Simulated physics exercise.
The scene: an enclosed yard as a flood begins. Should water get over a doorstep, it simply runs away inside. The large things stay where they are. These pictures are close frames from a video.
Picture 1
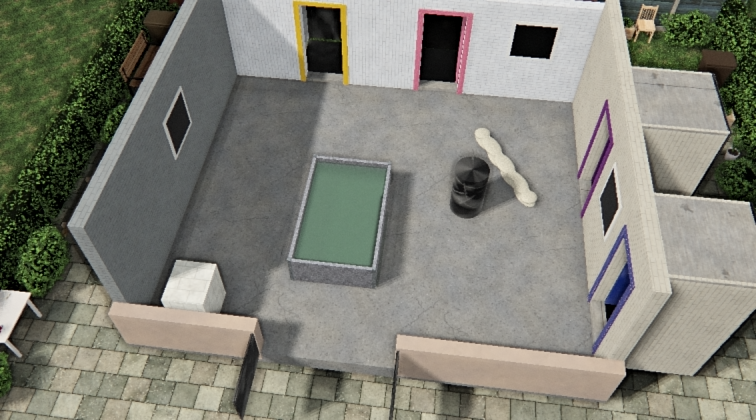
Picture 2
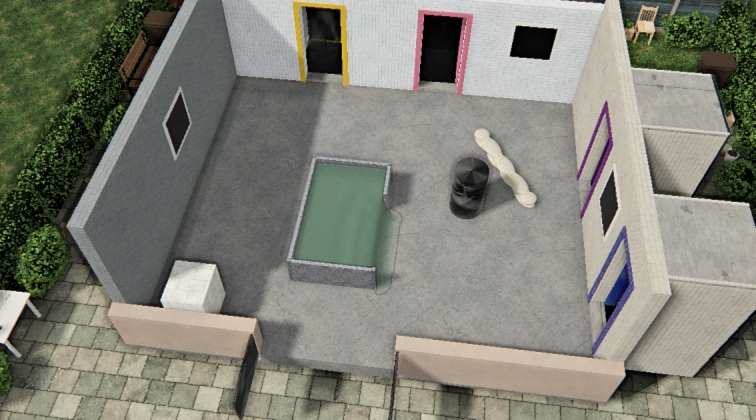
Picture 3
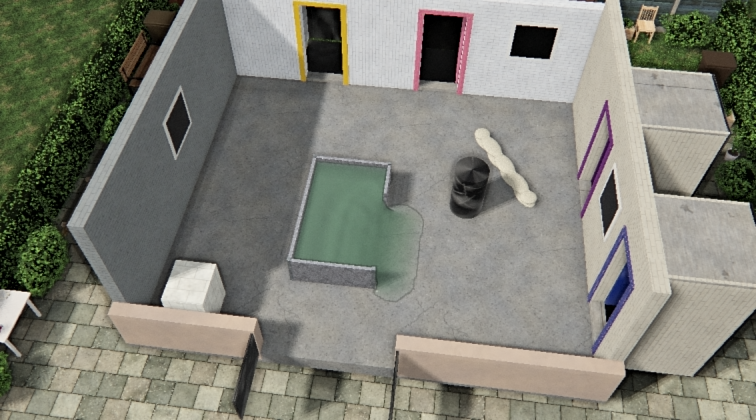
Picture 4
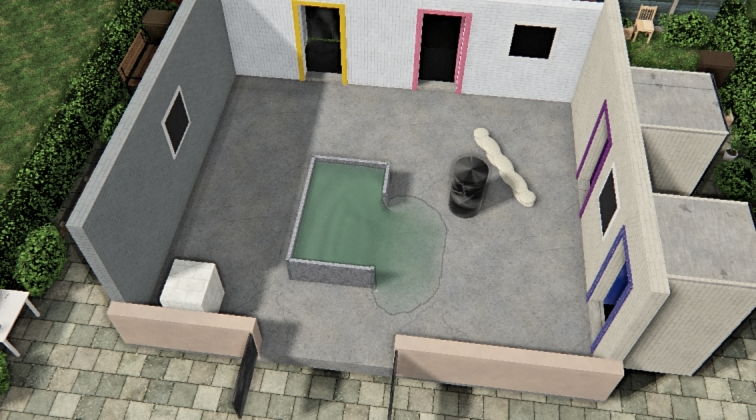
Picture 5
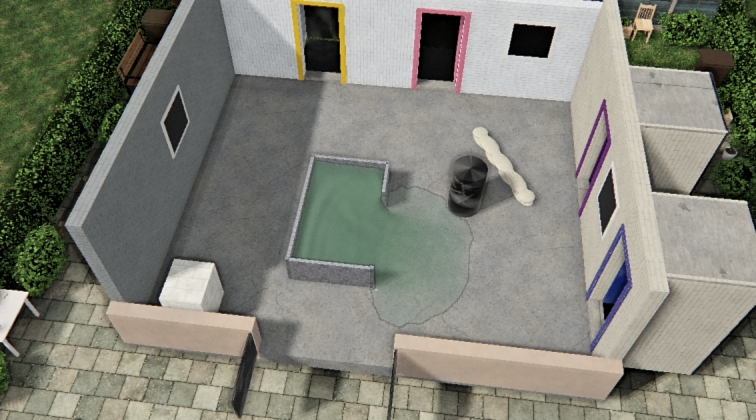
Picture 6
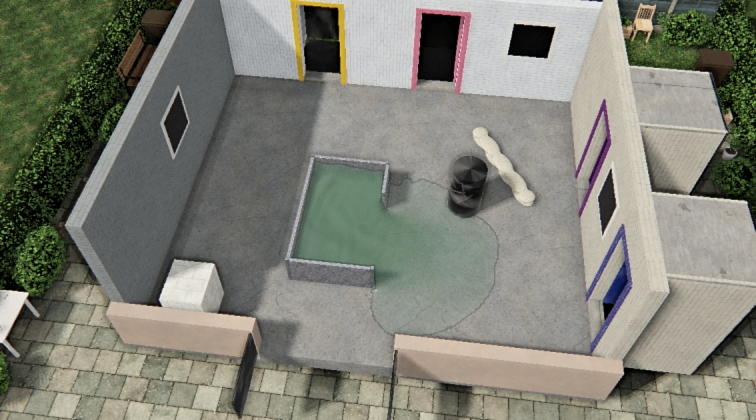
Green water poured out through a gap that opened in the right side of the low tank in the walled yard, then spread steadily across the grey floor in a widening, rounded puddle.
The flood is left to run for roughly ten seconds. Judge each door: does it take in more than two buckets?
My call: The purple door takes in more, the pink door keeps it to two or fewer, the yellow door keeps it to two or fewer, the blue door takes in more.
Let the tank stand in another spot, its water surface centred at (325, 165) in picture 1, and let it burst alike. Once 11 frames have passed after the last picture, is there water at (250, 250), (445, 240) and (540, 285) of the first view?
Log: No flood; flood; flood.
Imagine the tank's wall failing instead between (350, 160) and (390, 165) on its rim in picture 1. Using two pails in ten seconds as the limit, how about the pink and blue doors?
In brief, the pink one goes past the mark; the blue one stops short.
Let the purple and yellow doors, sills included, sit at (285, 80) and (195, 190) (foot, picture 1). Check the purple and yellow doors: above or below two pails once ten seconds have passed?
Result - purple door remains within the limit; yellow door remains within the limit.
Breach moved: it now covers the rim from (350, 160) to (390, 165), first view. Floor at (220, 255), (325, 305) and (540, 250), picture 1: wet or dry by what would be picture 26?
Taken in turn they're unwetted, unwetted and unwetted.
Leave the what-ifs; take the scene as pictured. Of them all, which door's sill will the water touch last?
The yellow-painted one.
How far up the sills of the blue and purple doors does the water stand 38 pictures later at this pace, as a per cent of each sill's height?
Roughly 80 and 230 %.
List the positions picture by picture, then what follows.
The water tank at (343, 212) is whole and still, in the first picture.
Water pours out at (378, 242) and has run to (381, 290), in the second picture.
The front is at (393, 296), out from the gap at (378, 243), in the third picture.
The front is at (408, 306), out from the gap at (377, 243), in the fourth picture.
Water pours out at (376, 242) and has run to (468, 235), in the fifth picture.
The front is at (493, 238), out from the gap at (376, 243), in the sixth picture.
A moment on, water covers 25 % of the floor; the purple door not reached, the pink door not reached, the yellow door not reached, the blue door not reached.
Next, water covers 30 % of the floor; the purple door wet at the sill, nothing in, the pink door not reached, the yellow door not reached, the blue door under two buckets in.
Then, water covers 35 % of the floor; the purple door under two buckets in, the pink door not reached, the yellow door not reached, the blue door over two buckets in.
Later, water covers 50 % of the floor; the purple door over two buckets in, the pink door wet at the sill, nothing in, the yellow door not reached, the blue door far over two buckets in.
In the end, water covers 75 % of the floor; the purple door over two buckets in, the pink door wet at the sill, nothing in, the yellow door wet at the sill, nothing in, the blue door far over two buckets in.
